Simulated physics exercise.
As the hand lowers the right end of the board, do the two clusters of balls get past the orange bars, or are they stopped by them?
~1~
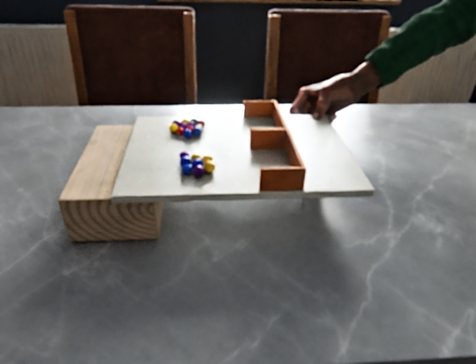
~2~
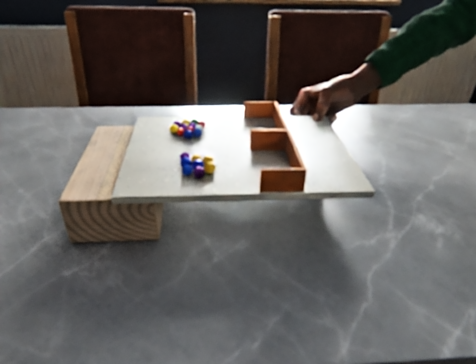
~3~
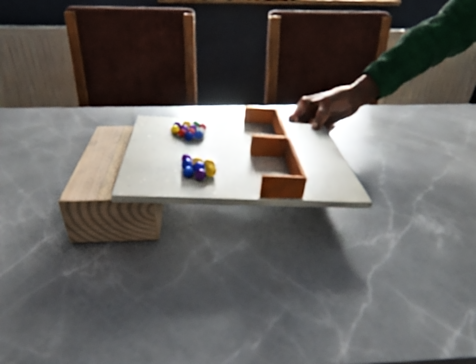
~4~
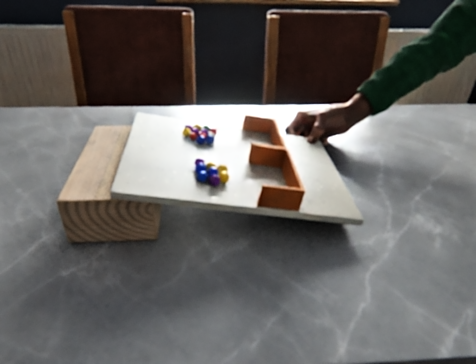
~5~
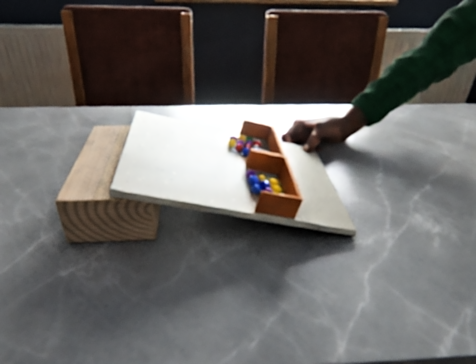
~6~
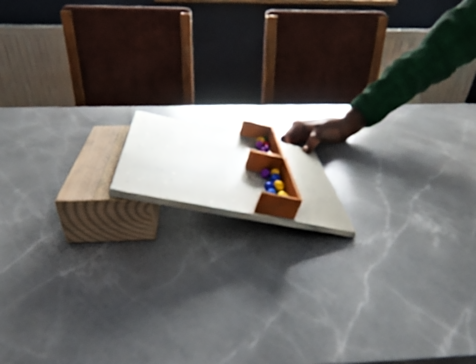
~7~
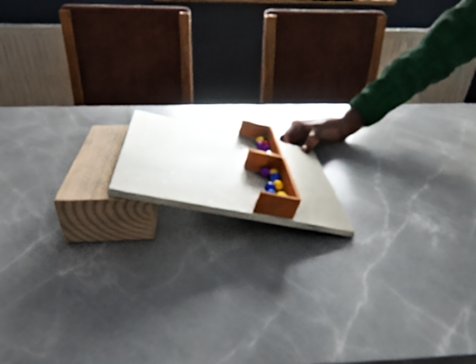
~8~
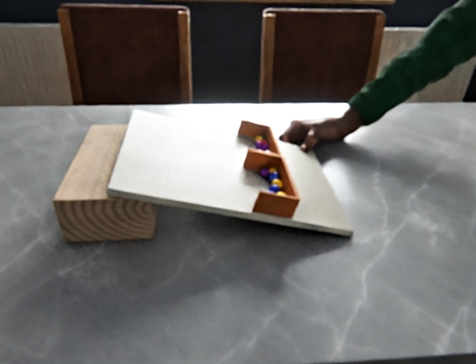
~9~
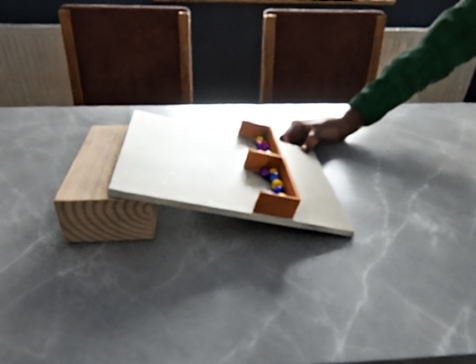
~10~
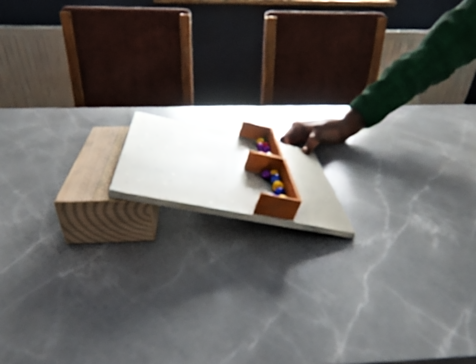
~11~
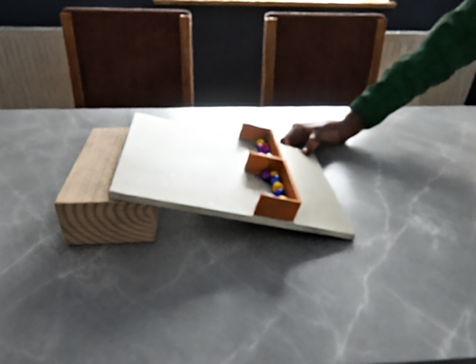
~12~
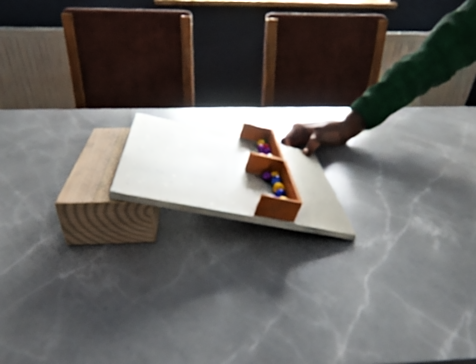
Both clusters are stopped by the orange bars. The nearer balls gather behind the nearer bar and the farther balls behind the farther one.
Two clusters of shiny coloured balls travelling down a white board as a hand lowers its right end, stopping behind orange bars.
